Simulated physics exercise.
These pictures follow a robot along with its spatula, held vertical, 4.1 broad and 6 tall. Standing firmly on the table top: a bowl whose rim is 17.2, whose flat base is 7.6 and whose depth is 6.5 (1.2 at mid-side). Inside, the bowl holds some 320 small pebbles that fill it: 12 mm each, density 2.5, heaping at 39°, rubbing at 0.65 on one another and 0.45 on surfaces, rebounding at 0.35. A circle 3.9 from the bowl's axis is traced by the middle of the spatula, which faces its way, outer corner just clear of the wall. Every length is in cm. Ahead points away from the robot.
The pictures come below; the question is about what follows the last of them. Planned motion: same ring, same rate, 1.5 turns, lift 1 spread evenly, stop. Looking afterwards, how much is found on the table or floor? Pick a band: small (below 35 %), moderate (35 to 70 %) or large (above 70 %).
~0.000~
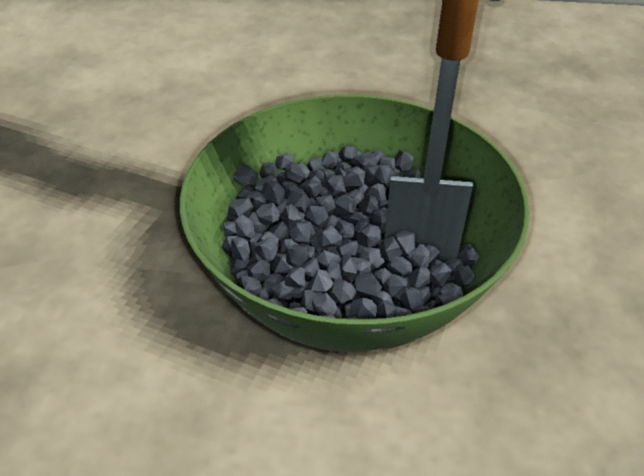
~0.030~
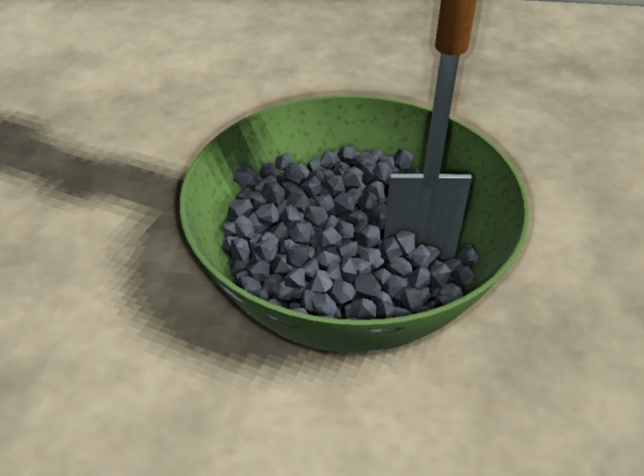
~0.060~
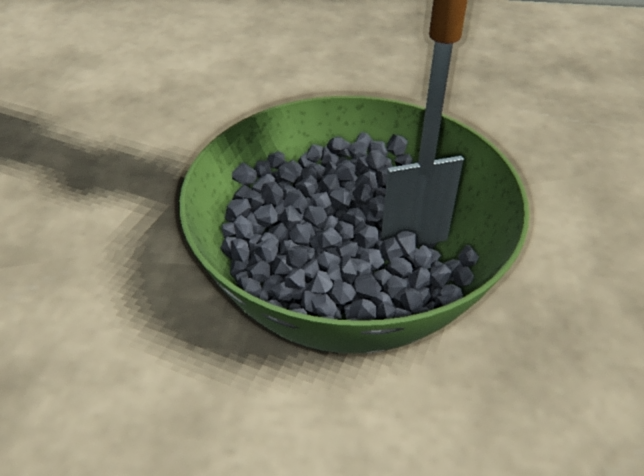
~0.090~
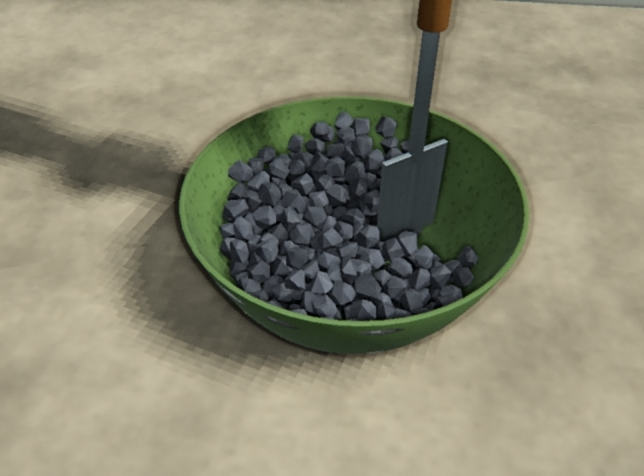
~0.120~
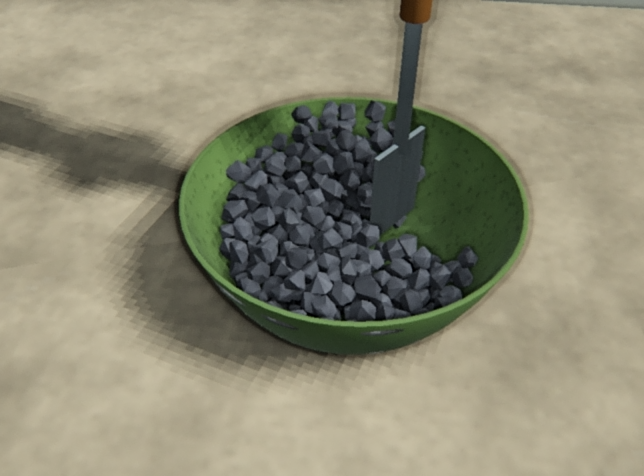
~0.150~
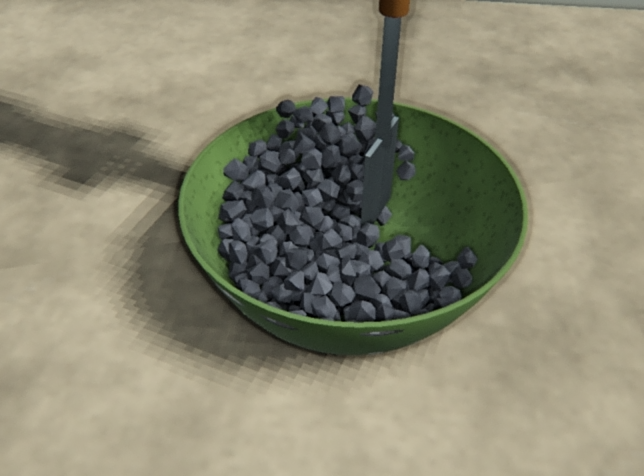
Small, below 35 %.
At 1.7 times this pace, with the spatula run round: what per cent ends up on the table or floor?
Close to 45 in a hundred.
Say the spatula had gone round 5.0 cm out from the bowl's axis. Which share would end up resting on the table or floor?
Then about 20 %.
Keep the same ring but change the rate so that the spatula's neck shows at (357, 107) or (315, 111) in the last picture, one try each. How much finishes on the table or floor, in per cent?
Near 30 in a hundred for the first and near 45 in a hundred for the second.
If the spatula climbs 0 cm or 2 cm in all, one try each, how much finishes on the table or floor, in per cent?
About 25 and 20 per cent.
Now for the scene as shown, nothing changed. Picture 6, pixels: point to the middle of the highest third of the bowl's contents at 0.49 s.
The top third is centred near (393, 278) in the last picture.
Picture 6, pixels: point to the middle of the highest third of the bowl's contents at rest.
About (271, 269).
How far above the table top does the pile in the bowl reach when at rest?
I'd guess close to 7.5 centimetres.
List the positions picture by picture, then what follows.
In the first picture, spatula neck at (435, 157), 0° round; upper third of the load around (328, 223), from x 230 to 470, top at y 155; 320 in the bowl.
In the second picture, spatula neck at (435, 152), 6° round; upper third of the load around (329, 224), from x 230 to 470, top at y 155.
In the third picture, spatula neck at (430, 139), 22° round; upper third of the load around (328, 212), from x 230 to 470, top at y 145.
In the fourth picture, spatula neck at (419, 128), 38° round; upper third of the load around (321, 193), from x 230 to 470, top at y 125.
In the fifth picture, spatula neck at (403, 119), 54° round; upper third of the load around (322, 183), from x 230 to 465, top at y 110.
In the sixth picture, spatula neck at (385, 112), 70° round; upper third of the load around (313, 177), from x 225 to 465, top at y 95; 320 in the bowl.
By 0.49 s, 254° round, highest piece 9 above the table; 285 in the bowl, 25 on the table or floor, 10 in flight or on the tool.
By 0.83 s, 77° round, highest piece 9 above the table; 253 in the bowl, 59 on the table or floor, 8 in flight or on the tool.
By 1.20 s, 180° round, highest piece 7 above the table; 241 in the bowl, 79 on the table or floor.
By 1.90 s, 180° round, highest piece 7 above the table; 241 in the bowl, 79 on the table or floor.
Final count, 241 in the bowl, 79 on the table or floor. That is 25 % on the table or floor.
